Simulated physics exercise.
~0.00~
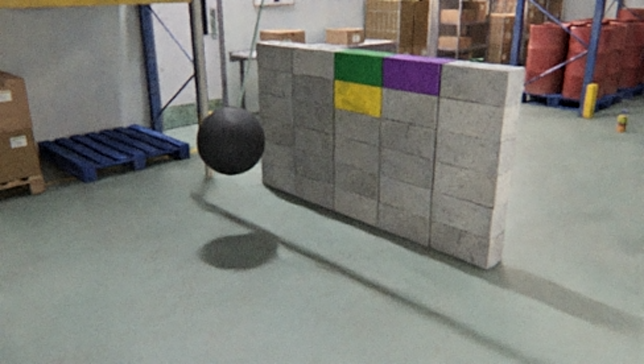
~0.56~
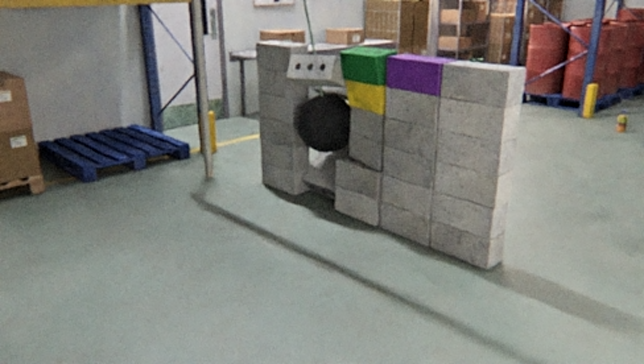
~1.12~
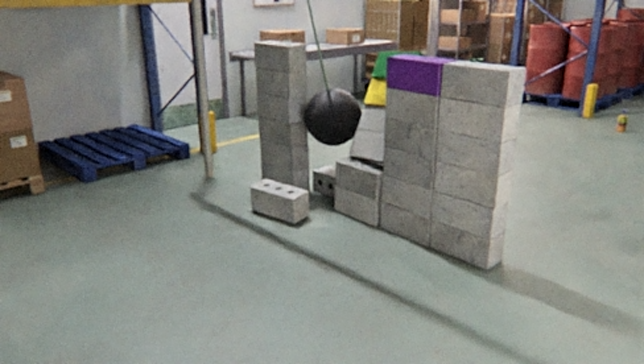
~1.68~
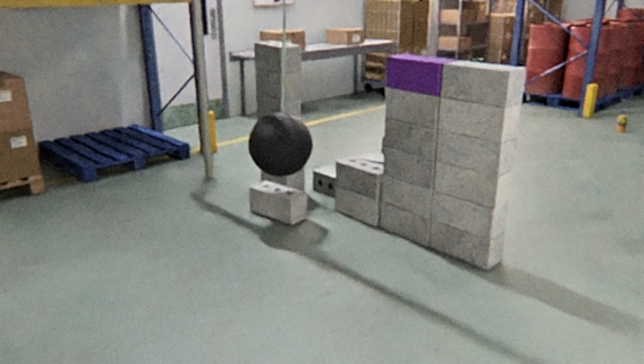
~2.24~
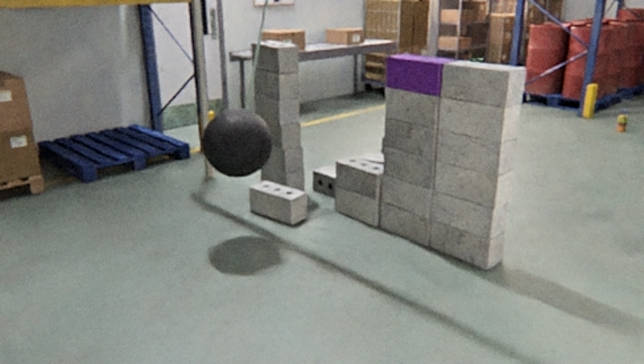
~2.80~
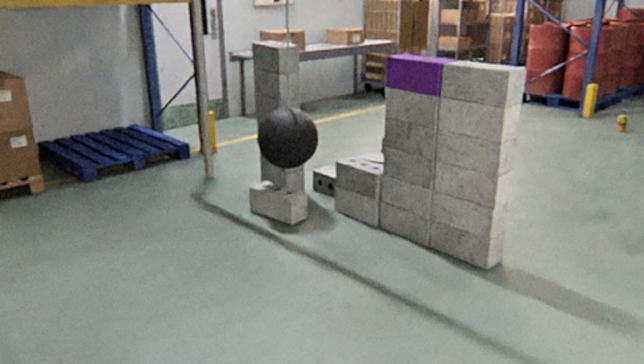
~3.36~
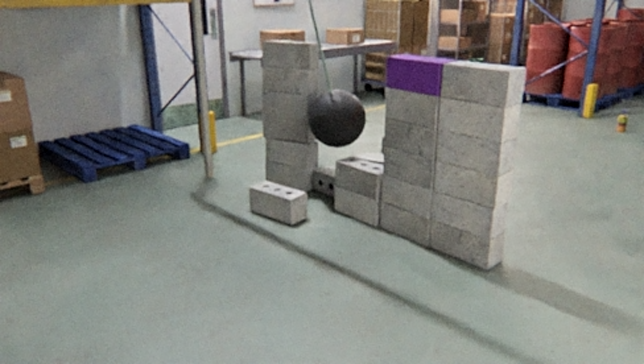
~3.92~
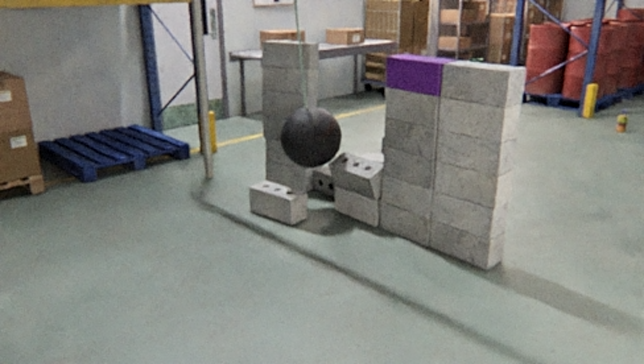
In a warehouse seen from a fixed, slightly raised view, a wall of grey concrete blocks stands on a pale green floor, with blue pallets to the left and reddish drums behind at right. Green, yellow and purple blocks mark its upper part, and a dark ball hangs at its left. The ball swings right into the wall, knocking blocks loose. One lands in front as the green and yellow blocks tip back and drop from sight. The ball swings left, then right again. Finally it hangs in the gap between a left column and the standing right section, purple block still on top.
